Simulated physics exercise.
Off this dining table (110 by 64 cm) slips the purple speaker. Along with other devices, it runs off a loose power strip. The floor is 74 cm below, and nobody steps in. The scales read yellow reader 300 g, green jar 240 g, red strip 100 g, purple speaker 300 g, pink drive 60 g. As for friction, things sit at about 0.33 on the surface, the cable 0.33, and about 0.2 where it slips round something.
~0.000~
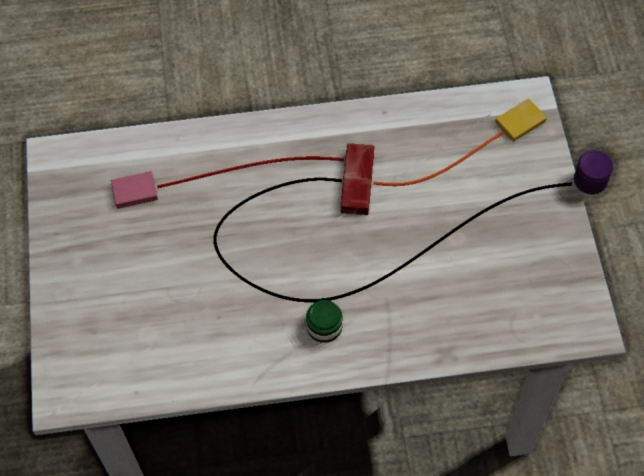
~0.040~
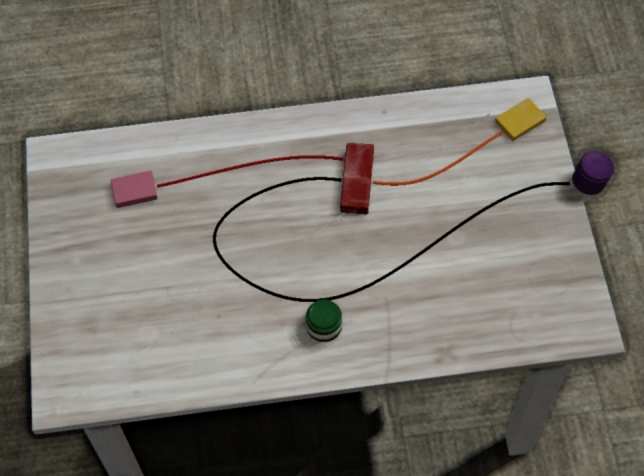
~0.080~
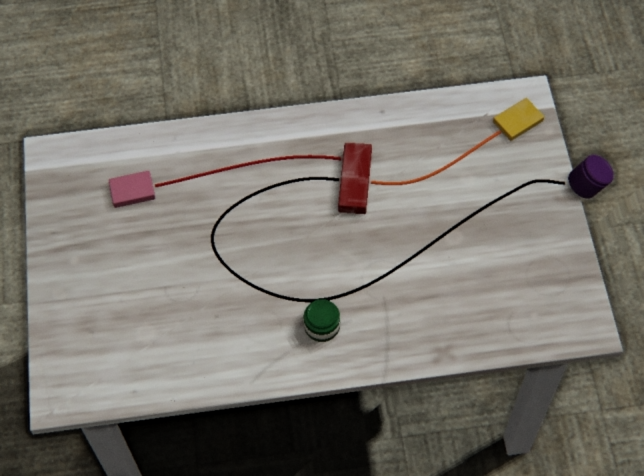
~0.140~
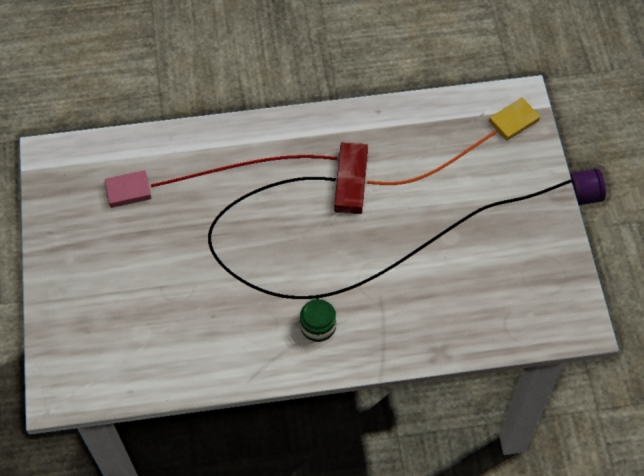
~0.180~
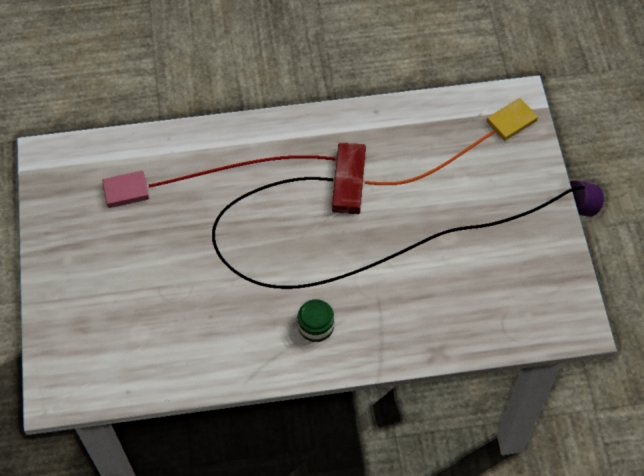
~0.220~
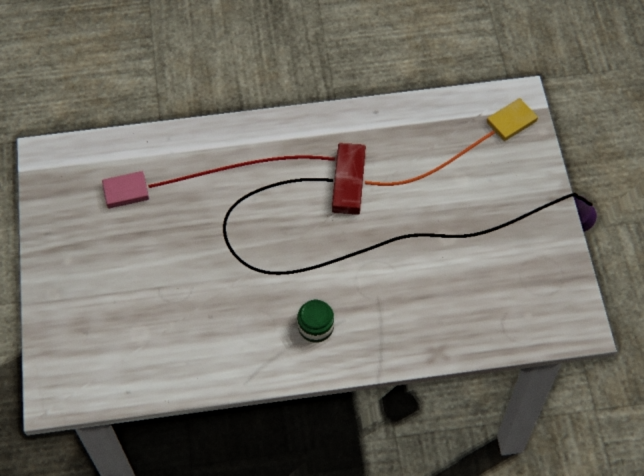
A pale wood-grained table stands on a grey-brown patterned floor, seen from above at an angle. A red block sits near the middle, joined by a red cord to a pink box at left and an orange cord to a yellow box at right, with a green jar in front. The purple cylinder slips over the right edge, drawing the looping black cable inward, while the view shifts slightly.
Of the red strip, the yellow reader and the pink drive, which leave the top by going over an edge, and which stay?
Result: Red strip: Up. Yellow reader: Up. Pink drive: Up.
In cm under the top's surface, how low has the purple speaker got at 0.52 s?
Roughly 70 centimetres.
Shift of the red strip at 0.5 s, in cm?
Displacement: Approx. 4 cm.
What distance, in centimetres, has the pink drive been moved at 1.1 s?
22 cm, roughly.
At 0.5 s, the strip's end of the black cable at (372, 189); red strip 4 cm off its start, pink drive 2 cm off its start, purple speaker over the edge.
At 0.8 s, the strip's end of the black cable at (389, 178); pink drive 21 cm off its start, red strip 6 cm off its start, purple speaker over the edge.
At 1.1 s, the strip's end of the black cable at (389, 178); pink drive 23 cm off its start at (239, 185), red strip 6 cm off its start at (377, 162), purple speaker over the edge.
At 1.4 s, the strip's end of the black cable at (389, 178); pink drive 23 cm off its start, red strip 6 cm off its start, purple speaker over the edge.
At 2.6 s, the strip's end of the black cable at (389, 178); pink drive 23 cm off its start at (239, 185), red strip 6 cm off its start at (377, 162), yellow reader 0 cm off its start at (512, 117), purple speaker over the edge.
